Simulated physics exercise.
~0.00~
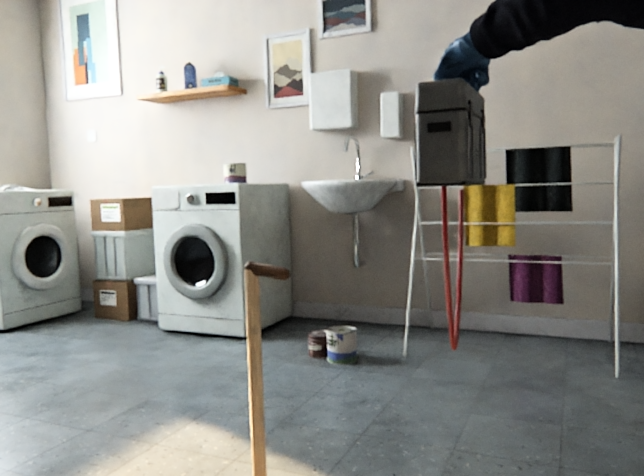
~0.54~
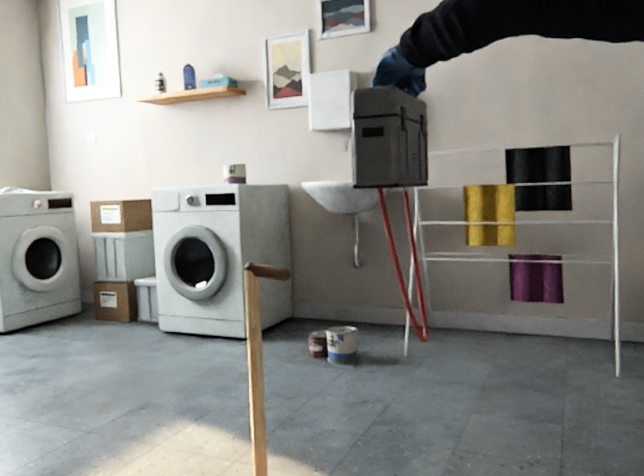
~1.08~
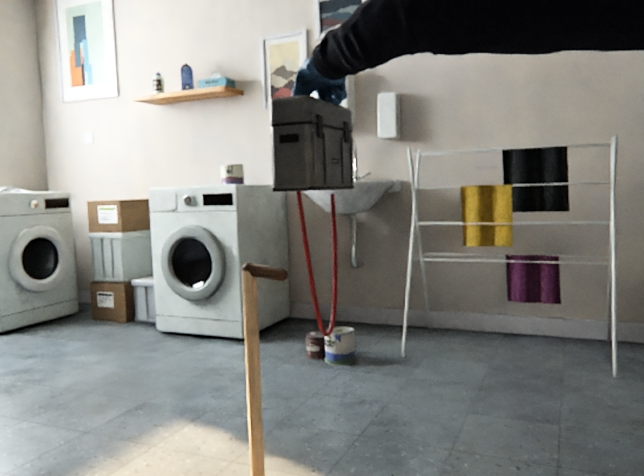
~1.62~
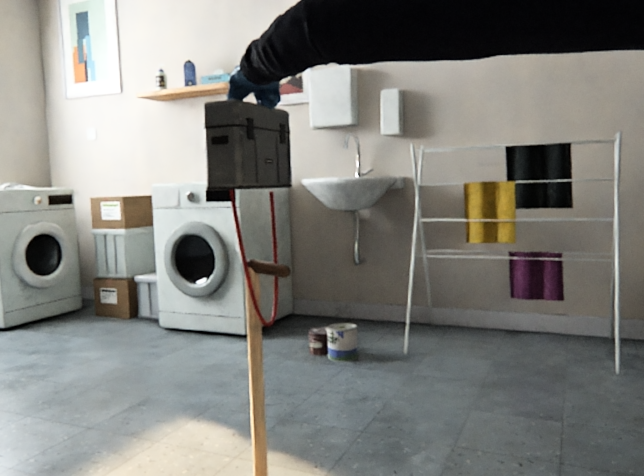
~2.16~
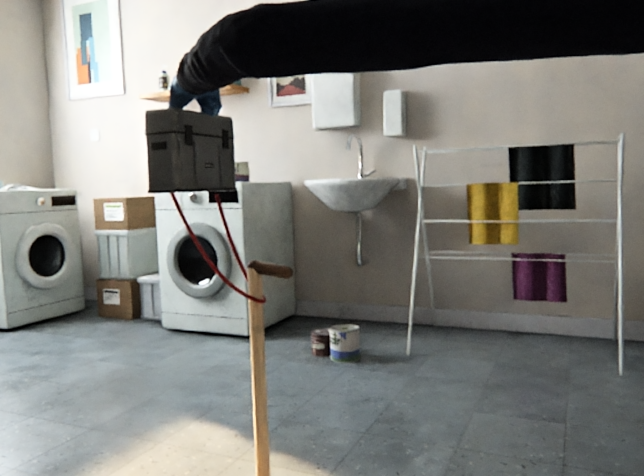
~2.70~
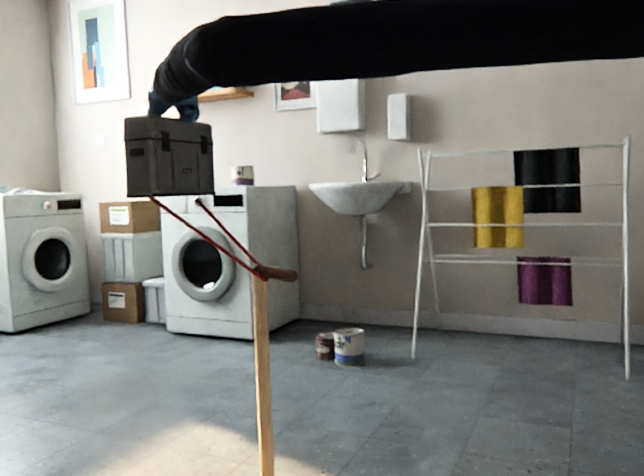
Grey case carried left by a gloved hand over a wooden post, its dangling red loop catching and pulling tight round the hook.
